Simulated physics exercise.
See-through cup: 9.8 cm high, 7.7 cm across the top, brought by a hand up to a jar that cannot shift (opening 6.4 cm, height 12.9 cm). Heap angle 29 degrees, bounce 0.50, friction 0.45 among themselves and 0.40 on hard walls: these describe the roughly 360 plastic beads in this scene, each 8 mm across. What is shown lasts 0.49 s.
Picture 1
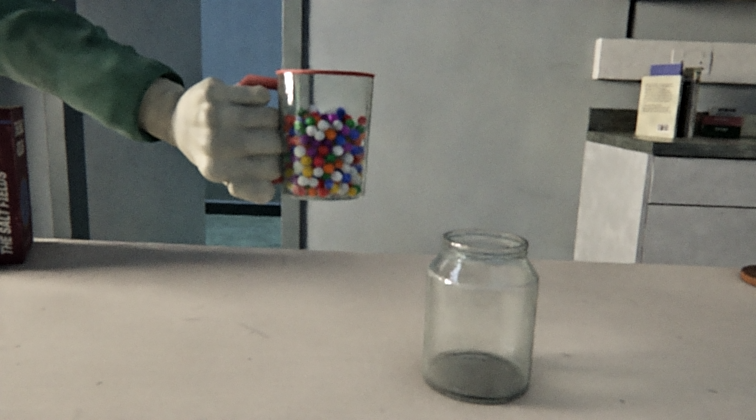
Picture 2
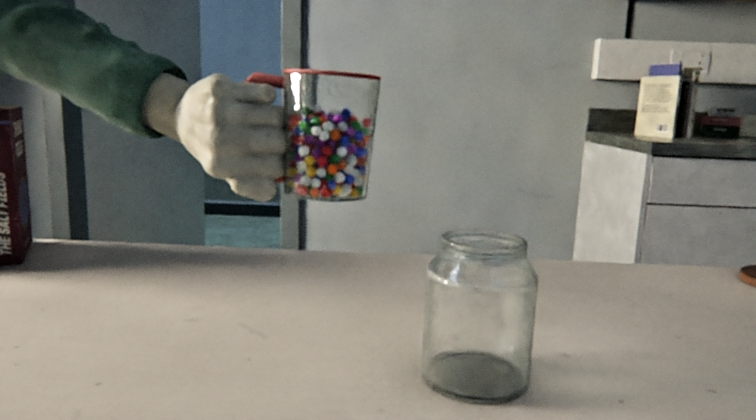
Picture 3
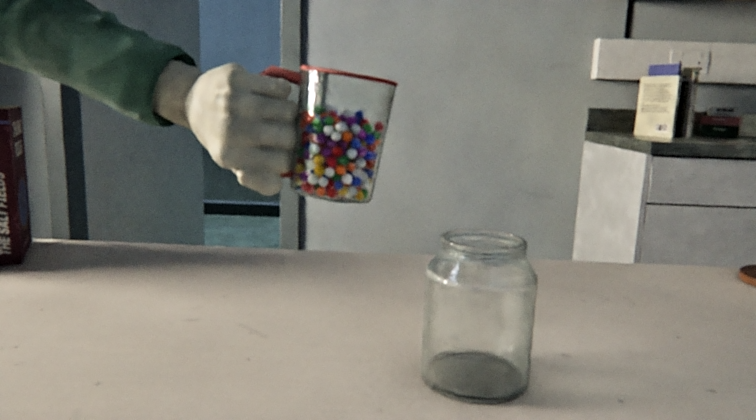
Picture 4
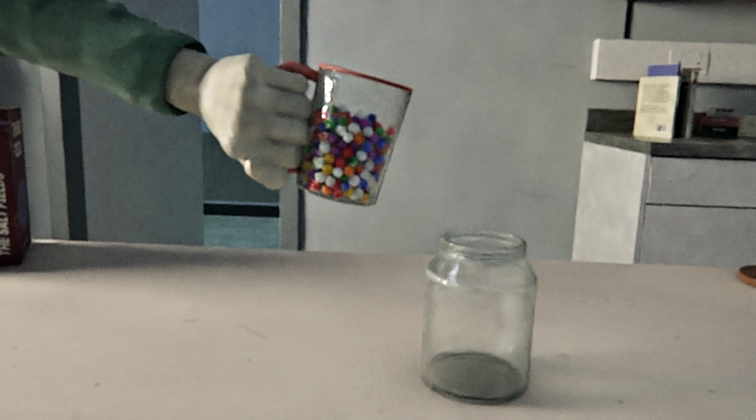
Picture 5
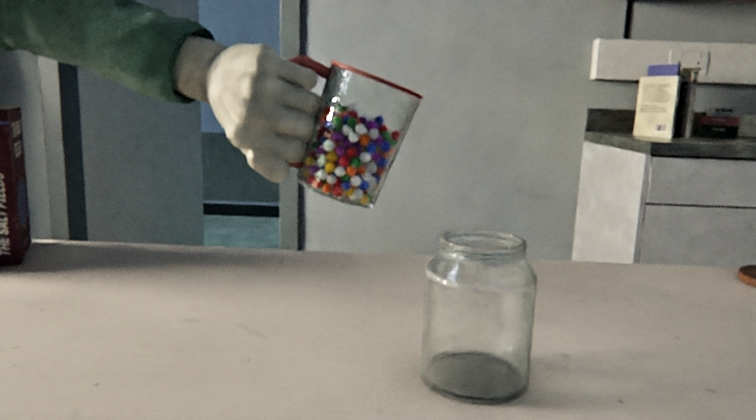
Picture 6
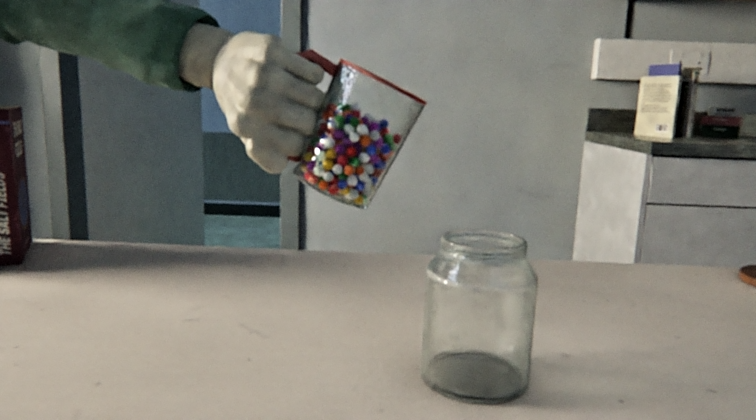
At the start, a hand in a green sleeve holds a clear, red-rimmed cup of colourful beads upright, above and to the left of an empty glass jar on a table. The hand moves the cup slightly right while tilting it rightward, and the beads shift inside as the tilt steepens.
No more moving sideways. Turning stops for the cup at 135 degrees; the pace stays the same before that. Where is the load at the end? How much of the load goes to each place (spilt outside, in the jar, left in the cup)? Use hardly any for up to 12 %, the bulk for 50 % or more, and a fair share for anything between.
Shares: Spilt the bulk, jar hardly any, still above hardly any.
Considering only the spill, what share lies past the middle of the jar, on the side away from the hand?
Some 0 per cent.
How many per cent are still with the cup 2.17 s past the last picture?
Estimate: Around 0 % of the load.
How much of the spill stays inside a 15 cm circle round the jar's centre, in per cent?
It works out near 70 in a hundred.
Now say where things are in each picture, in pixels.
In the first picture, cup at (325, 135), tilt 0 degrees, lip at (373, 76), moved 0.0 cm; middle of the pieces at (326, 149); jar at (480, 310).
In the second picture, cup at (329, 135), tilt 2 degrees, lip at (379, 79), moved 0.4 cm; middle of the pieces at (330, 149).
In the third picture, cup at (340, 136), tilt 8 degrees, lip at (396, 84), moved 1.4 cm; middle of the pieces at (340, 149).
In the fourth picture, cup at (351, 137), tilt 13 degrees, lip at (412, 91), moved 2.3 cm; middle of the pieces at (349, 150).
In the fifth picture, cup at (356, 137), tilt 19 degrees, lip at (421, 97), moved 2.8 cm; middle of the pieces at (353, 150).
In the sixth picture, cup at (357, 136), tilt 25 degrees, lip at (425, 104), moved 2.8 cm; middle of the pieces at (352, 150); jar at (479, 310).
Then, 0.90 s after the last picture, tilt 76 degrees; the cup holds 100 %, the jar 0 %.
Then, 1.50 s after the last picture, tilt 110 degrees; the cup holds 70 %, the jar 0 %.
Then, 2.17 s after the last picture, tilt 135 degrees; the cup holds 0 %, the jar 5 %.
In the end, spilt 95 %, jar 5 %, still above 0 %.
